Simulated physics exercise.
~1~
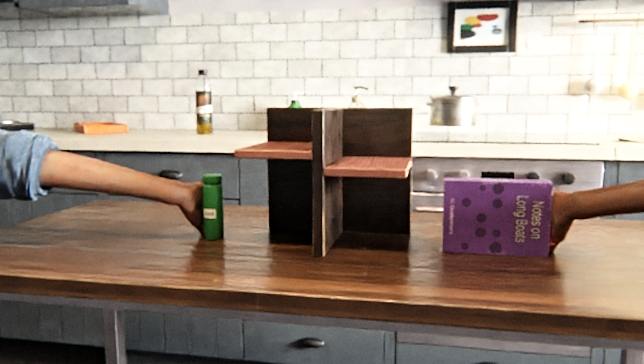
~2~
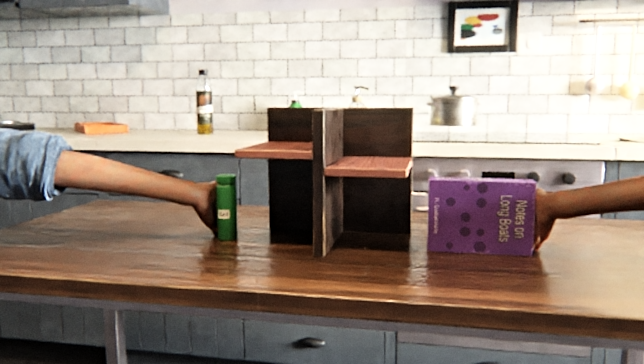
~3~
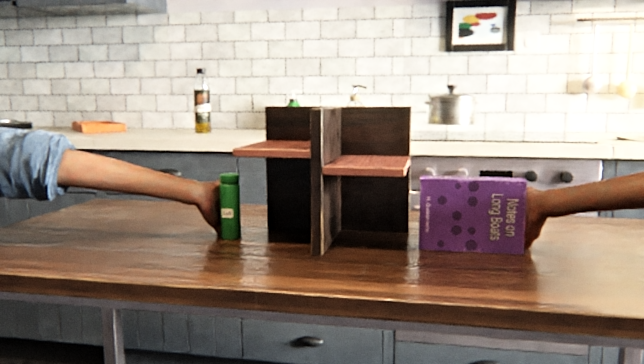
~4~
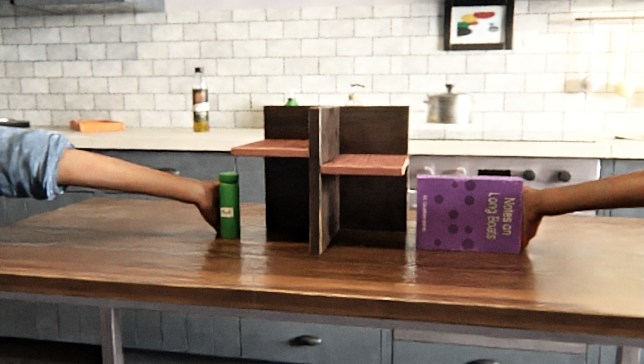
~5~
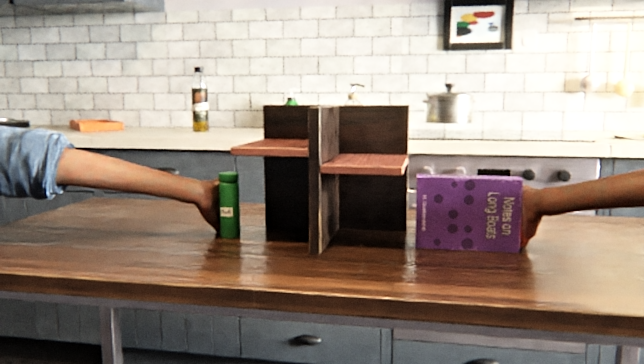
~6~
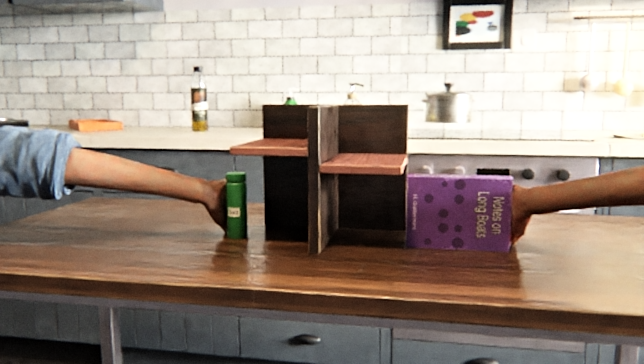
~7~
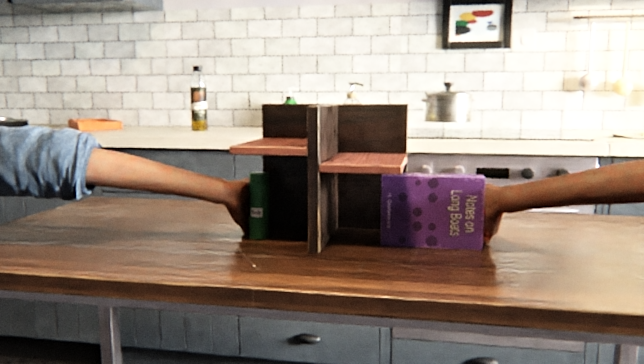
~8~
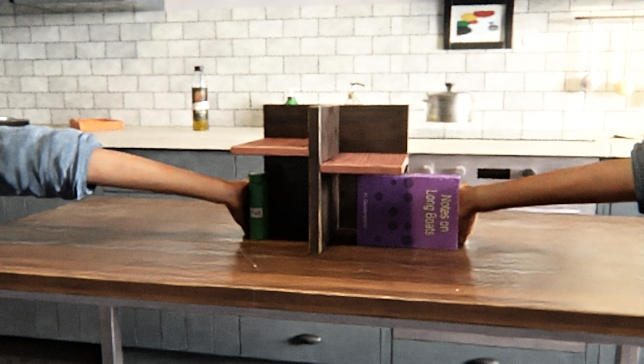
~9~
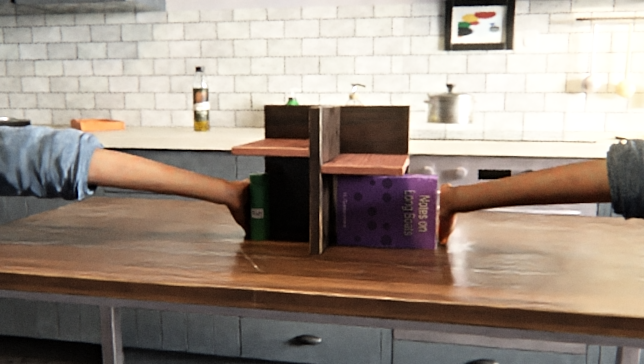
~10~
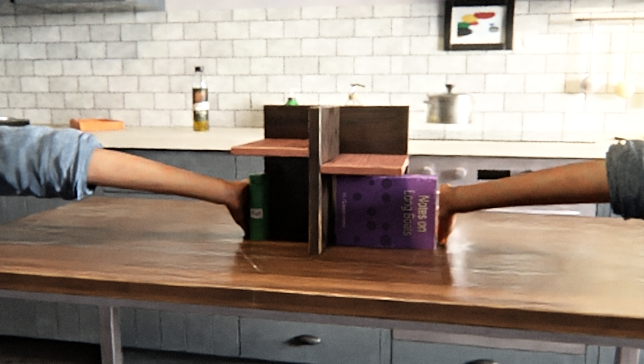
A purple book was pushed left along a wooden table by a hand while another hand slid a green container right toward a dark shelved stand; the container went under its shelf first, then the book slid in beneath the other, both hands still touching them.
